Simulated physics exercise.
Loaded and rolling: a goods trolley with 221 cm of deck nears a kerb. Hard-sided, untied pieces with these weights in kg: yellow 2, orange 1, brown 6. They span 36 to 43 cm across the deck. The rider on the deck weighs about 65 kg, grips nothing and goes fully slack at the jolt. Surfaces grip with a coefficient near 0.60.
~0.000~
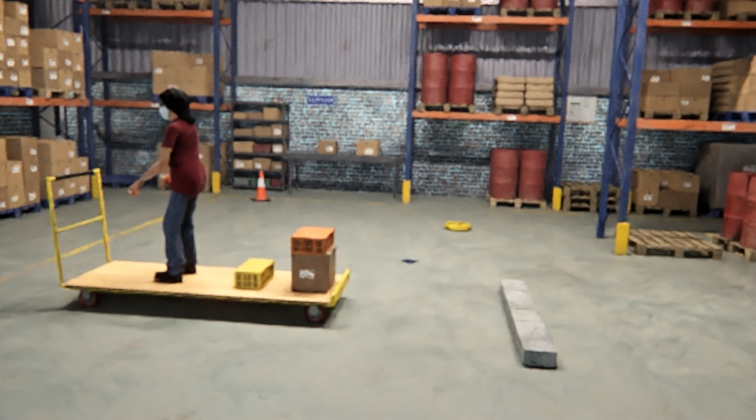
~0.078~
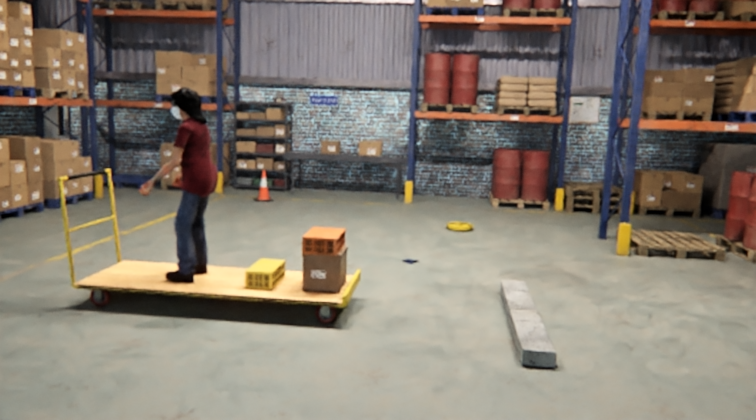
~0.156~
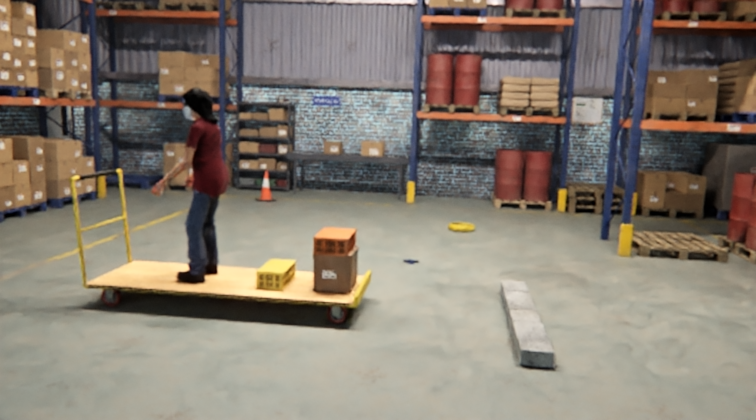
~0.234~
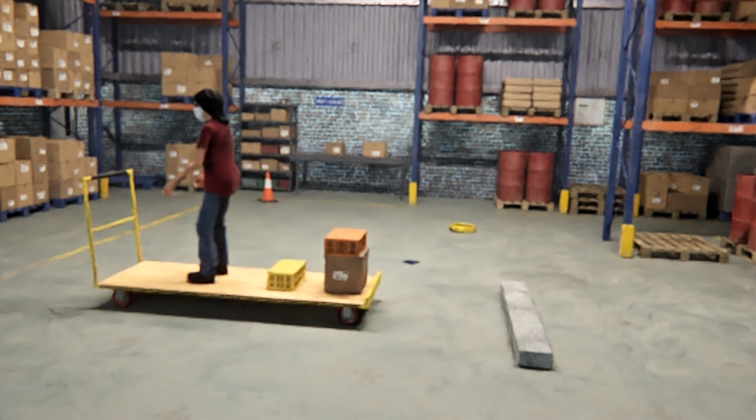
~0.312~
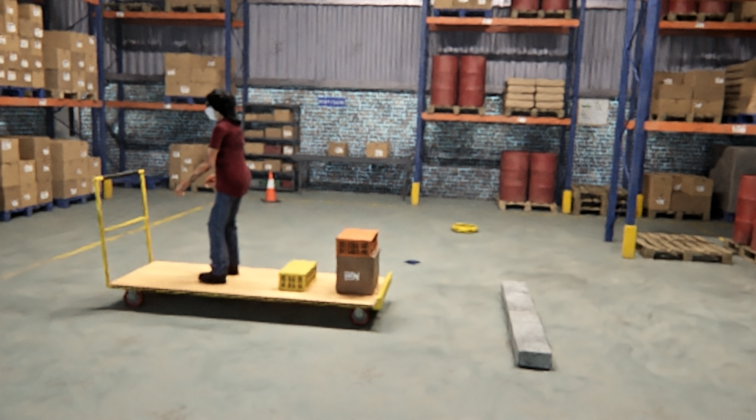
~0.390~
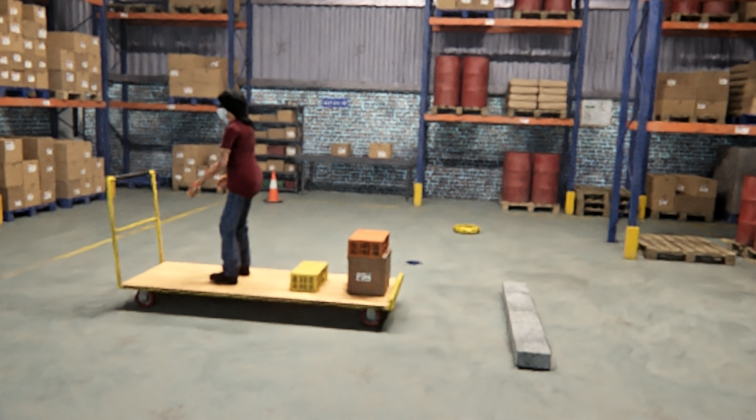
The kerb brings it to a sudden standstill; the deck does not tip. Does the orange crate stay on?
At this pace the orange crate keeps its place on the deck.
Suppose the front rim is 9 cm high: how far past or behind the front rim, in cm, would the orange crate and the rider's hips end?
In that case orange 10 behind, hips 70 behind.
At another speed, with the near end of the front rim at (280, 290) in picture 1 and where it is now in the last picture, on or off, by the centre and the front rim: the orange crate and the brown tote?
Then orange off, brown on.
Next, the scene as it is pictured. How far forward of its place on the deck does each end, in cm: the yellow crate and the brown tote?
About: Yellow 15, brown 5.
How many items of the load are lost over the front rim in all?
0 of them.
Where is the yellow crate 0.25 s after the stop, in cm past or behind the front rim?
Some 60 cm behind it.
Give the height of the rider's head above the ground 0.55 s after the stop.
Roughly 60 cm above it.
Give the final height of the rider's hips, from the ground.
Roughly 45 cm above it.
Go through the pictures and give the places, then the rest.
The first picture shows orange crate (313, 241), yellow crate (255, 274), rim corner (332, 302); 148 cm still to roll.
The second picture shows orange crate (325, 241), yellow crate (266, 274), rim corner (344, 302); 138 cm still to roll.
The third picture shows orange crate (335, 241), yellow crate (277, 274), rim corner (355, 303); 128 cm still to roll.
The fourth picture shows orange crate (346, 242), yellow crate (287, 275), rim corner (366, 304); 119 cm still to roll.
The fifth picture shows orange crate (358, 243), yellow crate (298, 275), rim corner (378, 305); 109 cm still to roll.
The sixth picture shows orange crate (369, 243), yellow crate (310, 276), rim corner (390, 306); 99 cm still to roll. Speed about 1.2 m/s.
After 1.19 s the deck stops.
After 1.74 s the orange crate is 11 cm behind the rim, tilted 0°, near (510, 253) in the last picture's view.
After 2.19 s the orange crate is 11 cm behind the rim, tilted 0°, near (510, 253) in the last picture's view.
Final state at 3.5 s, nothing is past the rim; behind it, yellow crate, orange crate, brown tote and the rider's hips.
